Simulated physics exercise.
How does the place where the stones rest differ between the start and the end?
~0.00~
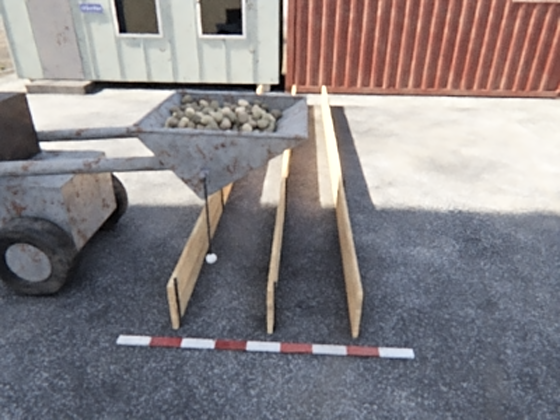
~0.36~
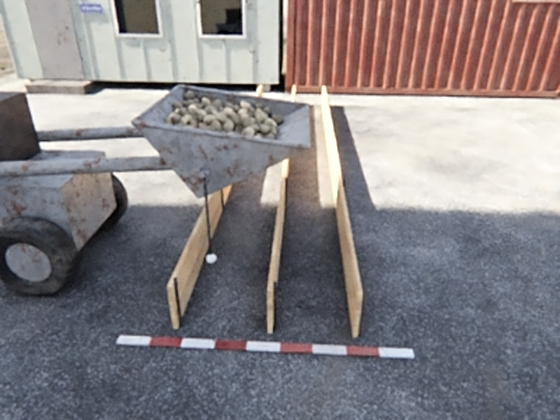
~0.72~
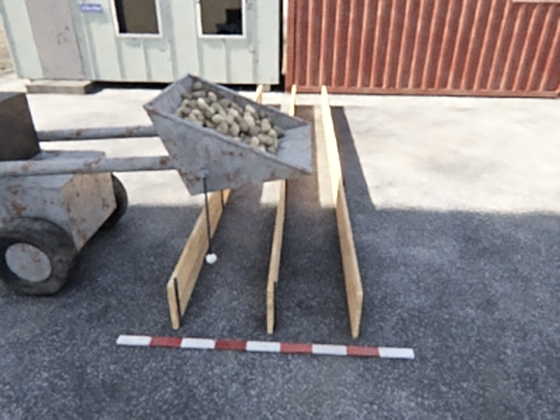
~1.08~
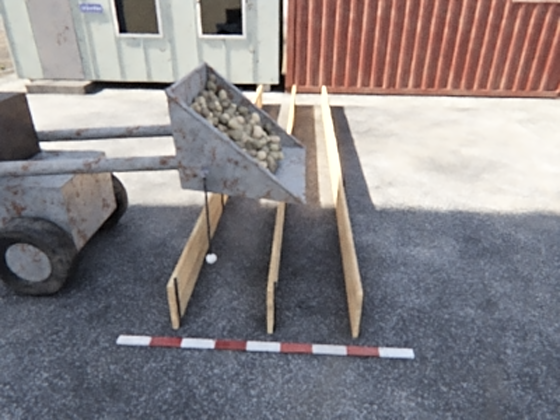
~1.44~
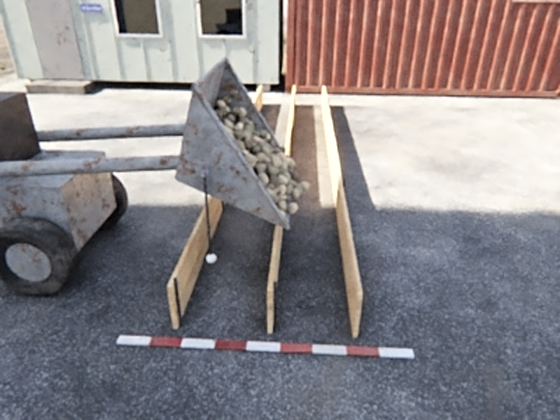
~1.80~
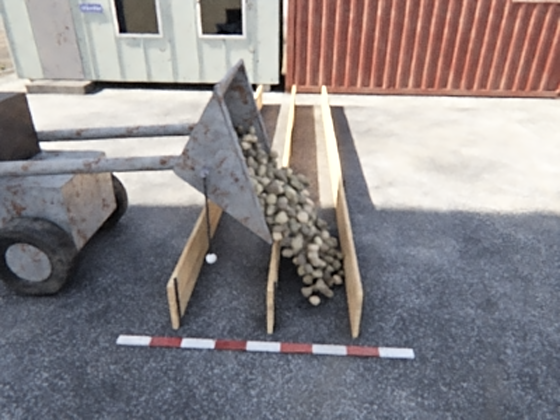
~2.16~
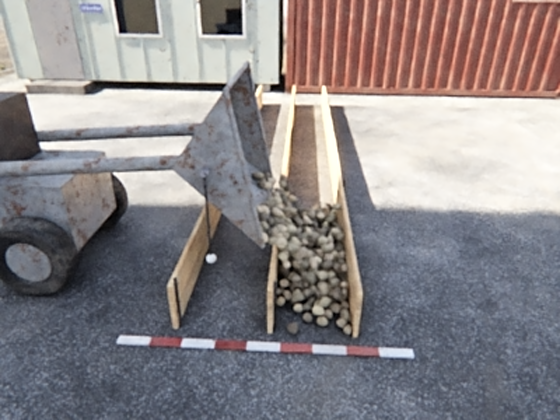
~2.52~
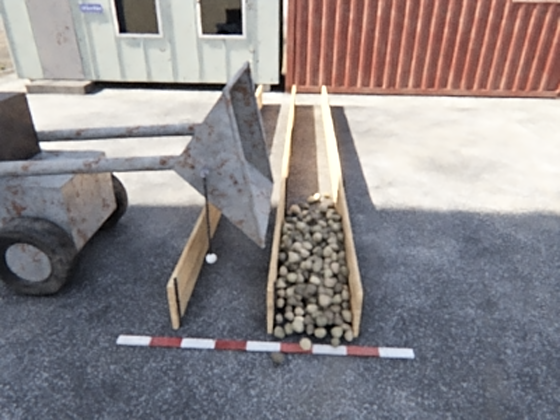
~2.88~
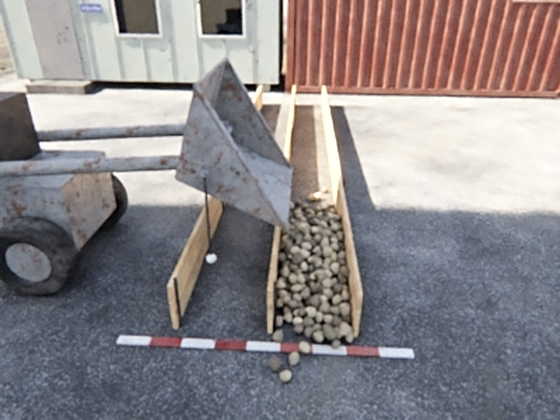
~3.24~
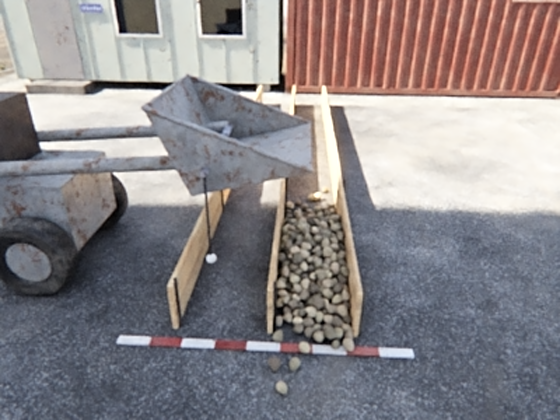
At the start the stones are heaped in the raised metal bucket. At the end they lie on the ground, lower and farther right, mostly between the middle and right boards, with a few by the striped staff.
